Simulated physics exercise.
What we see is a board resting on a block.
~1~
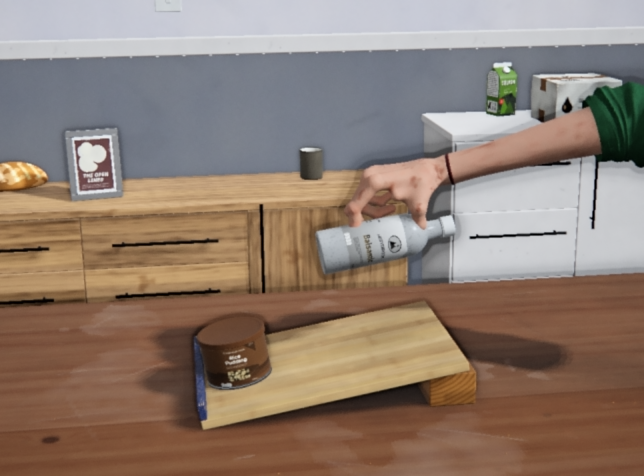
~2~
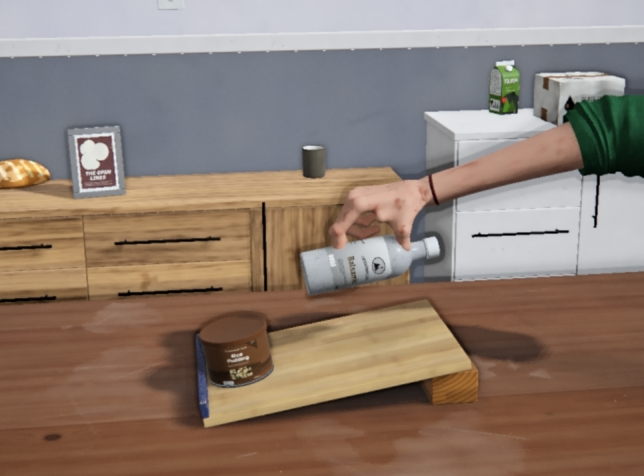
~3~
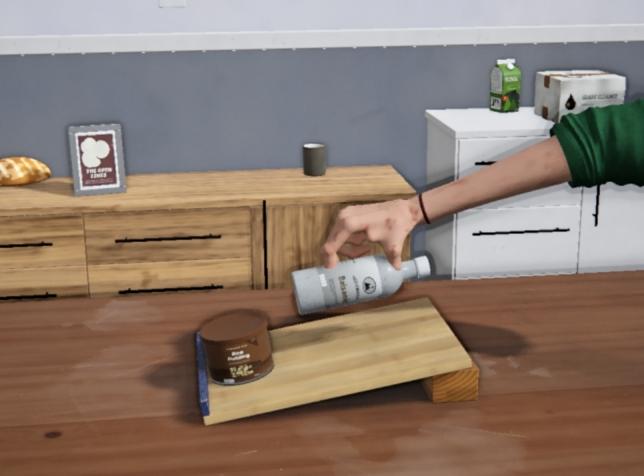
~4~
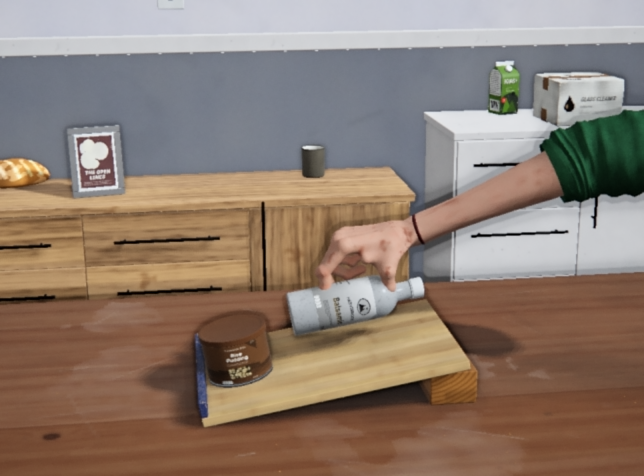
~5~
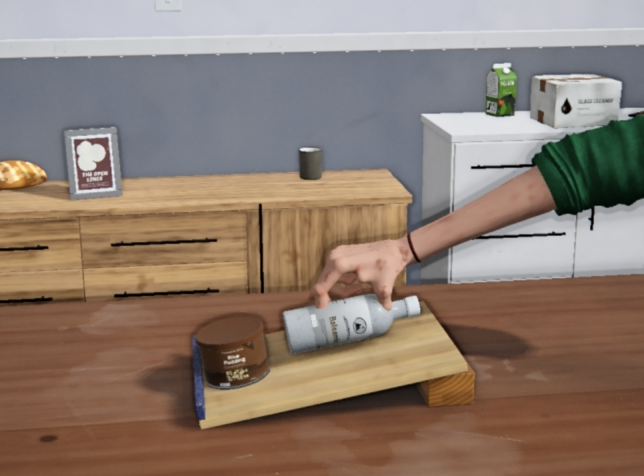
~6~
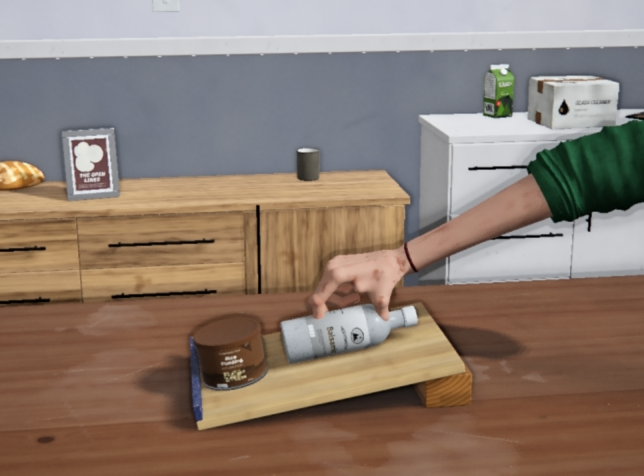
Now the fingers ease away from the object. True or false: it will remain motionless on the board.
True.
Then, 0.30 s after the last picture, nothing has stirred.
Then, 0.70 s after the last picture, white bottle resting near (350, 330).
At rest, both in place. Seen from the same camera at the end, white bottle near (350, 330). The white bottle stays where it is put.
